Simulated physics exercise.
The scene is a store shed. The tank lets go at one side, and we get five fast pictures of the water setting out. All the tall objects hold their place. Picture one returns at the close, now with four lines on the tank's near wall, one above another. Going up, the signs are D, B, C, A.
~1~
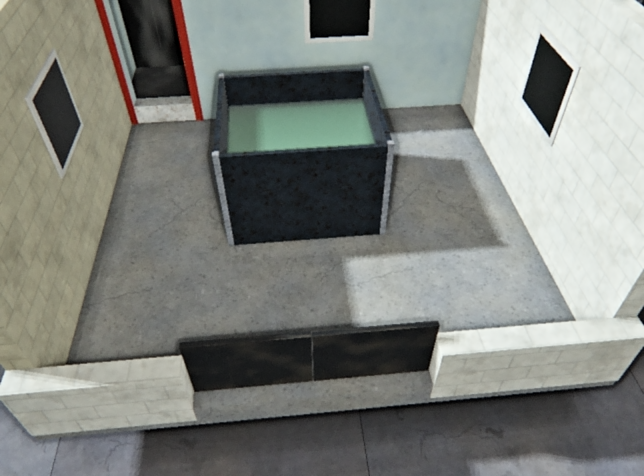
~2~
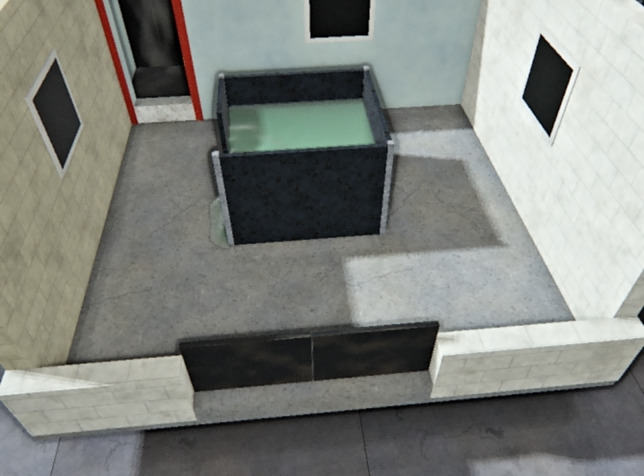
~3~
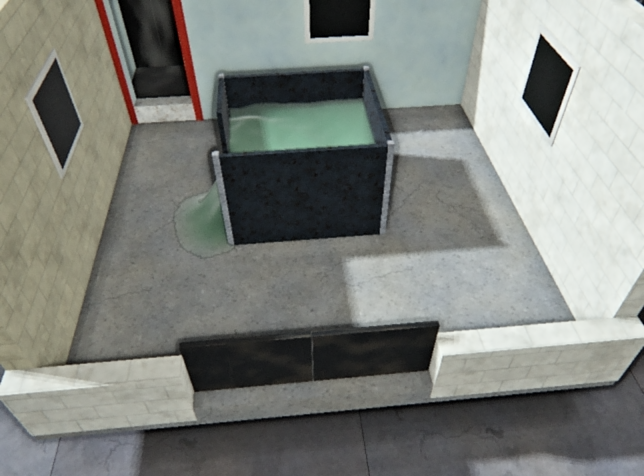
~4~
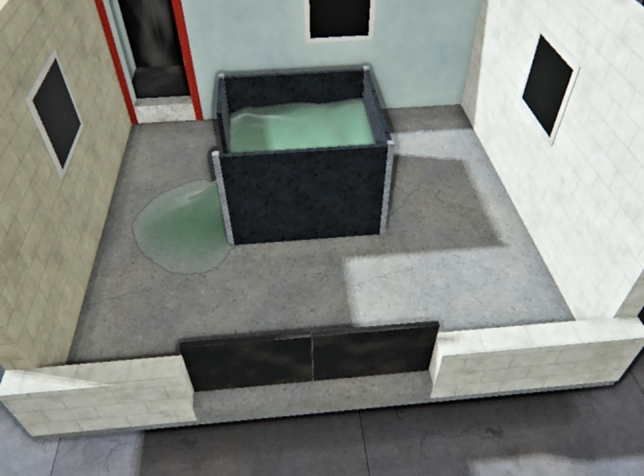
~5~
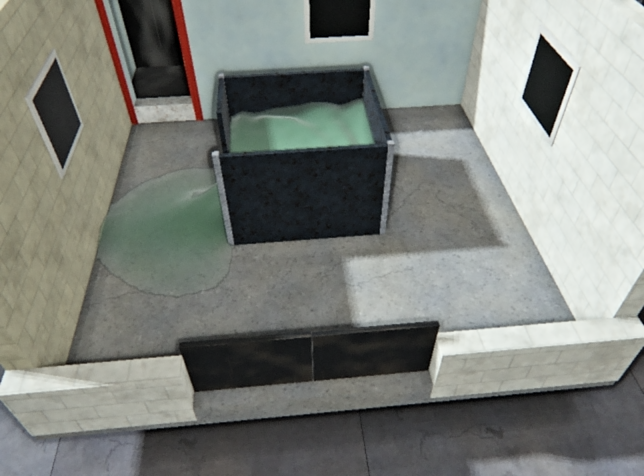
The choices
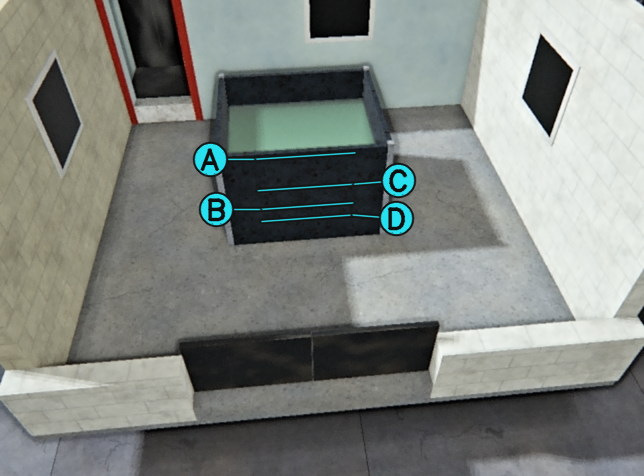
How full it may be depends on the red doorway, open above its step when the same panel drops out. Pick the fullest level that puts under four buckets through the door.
That is mark C.
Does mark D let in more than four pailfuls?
No.
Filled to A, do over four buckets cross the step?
Yes, it does.
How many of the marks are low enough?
Three.
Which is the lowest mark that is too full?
Here it is mark A.
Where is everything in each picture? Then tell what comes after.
Water in the tank at rest, its middle at (300, 137); foot of the red doorway at (167, 121); shut gate at (311, 341).
Water covers 1 % of the ground and shows as far out as (218, 231).
Water covers 3 % of the ground and shows as far out as (183, 209).
Water covers 7 % of the ground and shows as far out as (139, 222).
Water covers 13 % of the ground and shows as far out as (98, 247).
On the marked copy, A at (305, 156); B at (306, 206); C at (306, 187); D at (307, 218); from the bottom up D, B, C, A.
With A, about 12 bucketfuls get in.
With B, nothing gets over.
With C, a bucket or two gets in.
With D, nothing gets over.
